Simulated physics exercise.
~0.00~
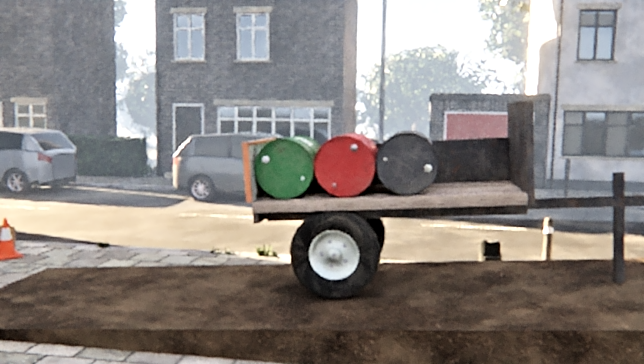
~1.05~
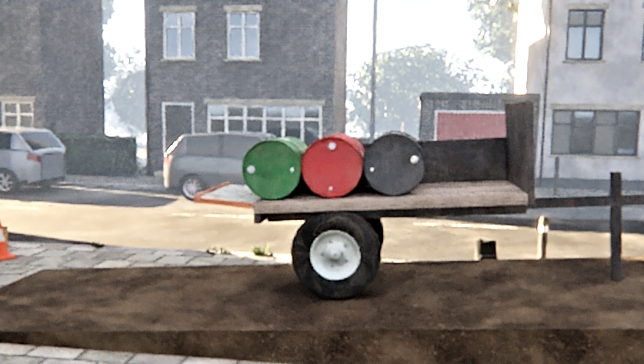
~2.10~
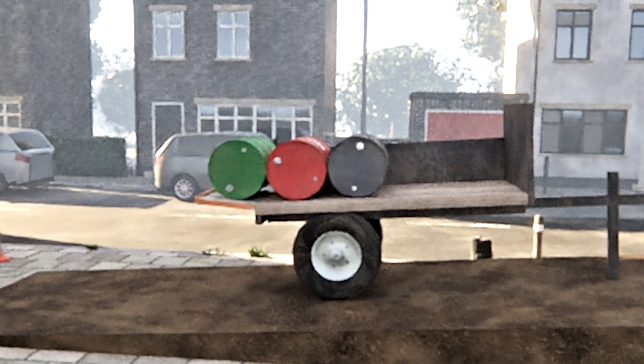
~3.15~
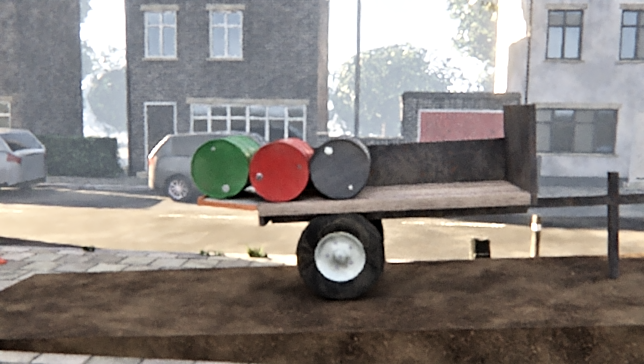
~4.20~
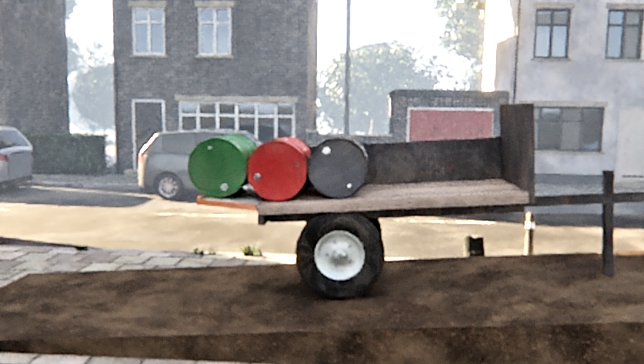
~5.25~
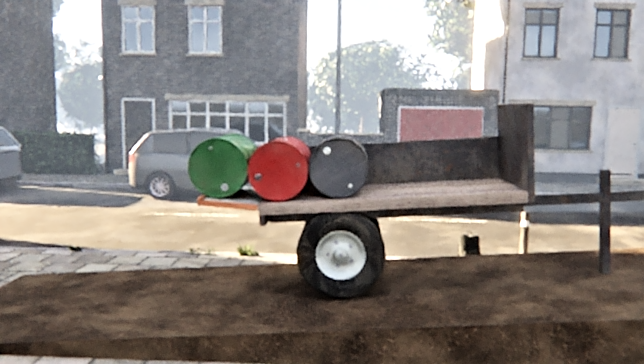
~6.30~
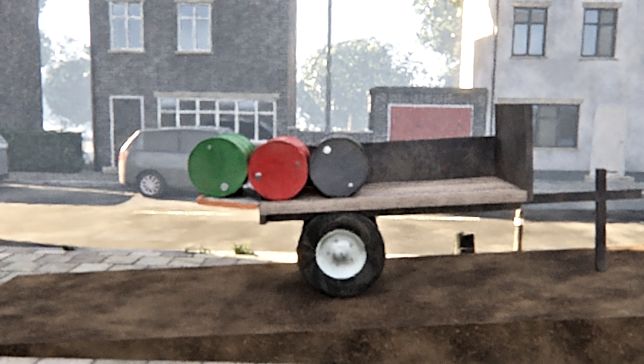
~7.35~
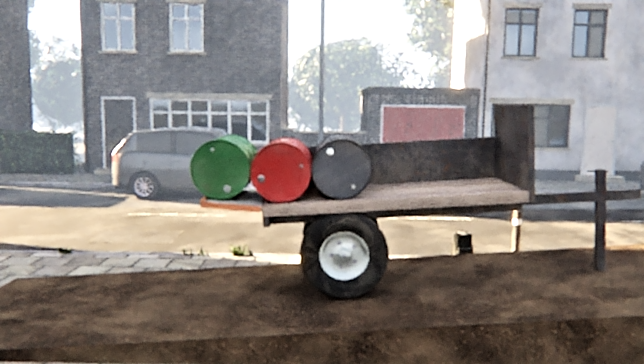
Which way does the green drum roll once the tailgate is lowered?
The green drum rolls to the left, onto the lowered tailgate.
